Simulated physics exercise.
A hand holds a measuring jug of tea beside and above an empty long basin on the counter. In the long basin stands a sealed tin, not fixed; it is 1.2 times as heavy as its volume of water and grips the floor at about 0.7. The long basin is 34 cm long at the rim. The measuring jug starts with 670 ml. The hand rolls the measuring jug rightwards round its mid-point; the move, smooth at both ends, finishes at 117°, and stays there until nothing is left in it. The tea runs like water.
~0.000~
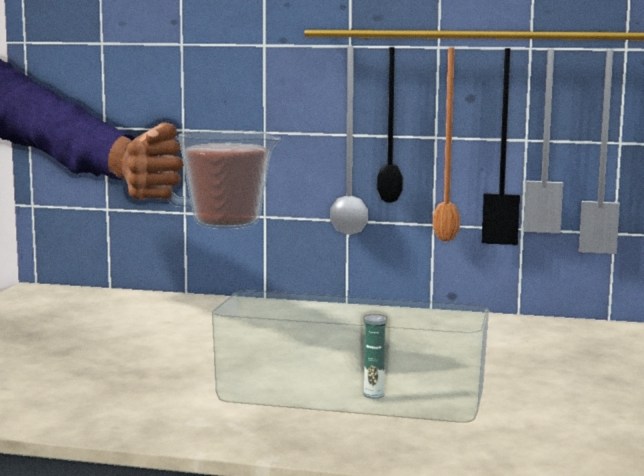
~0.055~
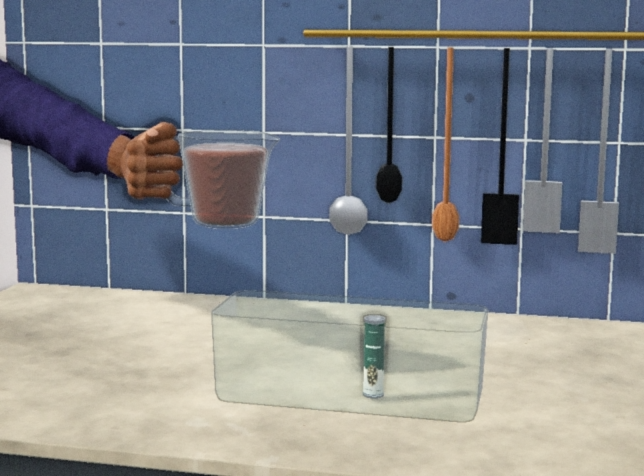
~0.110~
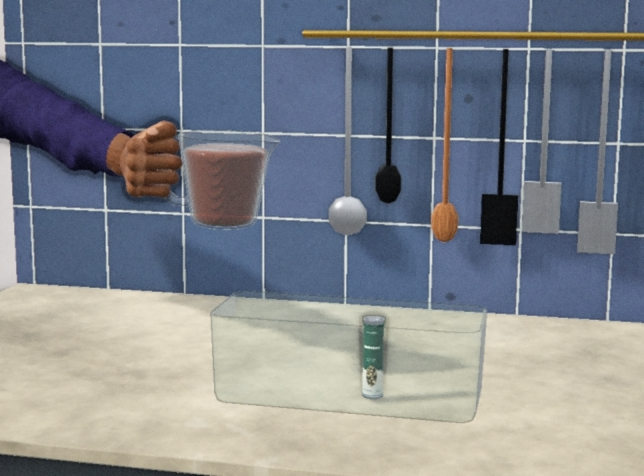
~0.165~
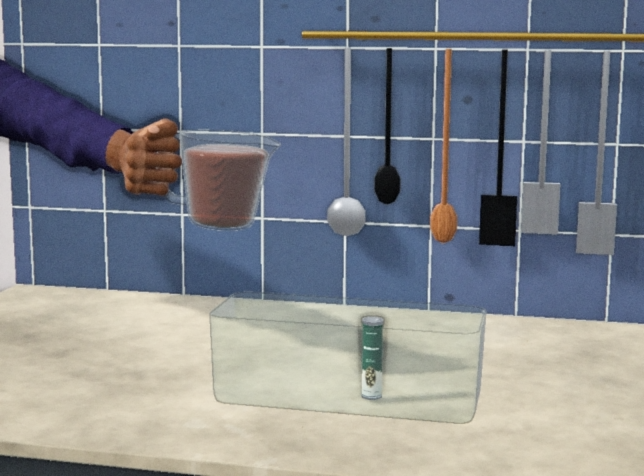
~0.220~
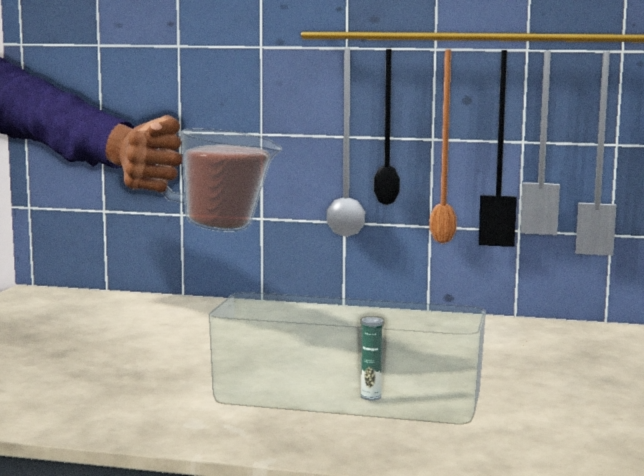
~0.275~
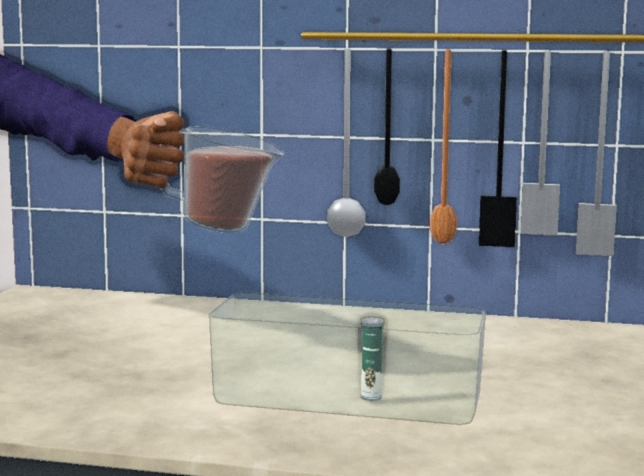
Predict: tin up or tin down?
It keeps standing.
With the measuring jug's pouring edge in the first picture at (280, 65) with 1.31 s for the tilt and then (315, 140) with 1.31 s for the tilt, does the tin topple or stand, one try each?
First it falls; then it goes over.
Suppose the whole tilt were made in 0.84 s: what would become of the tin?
The tin remains upright.
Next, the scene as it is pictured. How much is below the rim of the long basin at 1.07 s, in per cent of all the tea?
Near 78 in a hundred.
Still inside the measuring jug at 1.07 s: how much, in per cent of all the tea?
About 8 per cent.
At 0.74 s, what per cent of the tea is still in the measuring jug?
Near 66 in a hundred.
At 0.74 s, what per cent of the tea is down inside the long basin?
Near 10 in a hundred.
After 0.74 s the tilt is 70° and 67 per cent is still to pour; the tin stands where it began.
After 1.07 s the tilt is 108° and 8 per cent is still to pour; the tin stands 1 cm from where it began.
After 1.43 s the tilt is 117° and 0 per cent is still to pour; the tin stands where it began.
After 1.81 s the tilt is 117° and 0 per cent is still to pour; the tin stands where it began.
In the end the tin stands where it began.
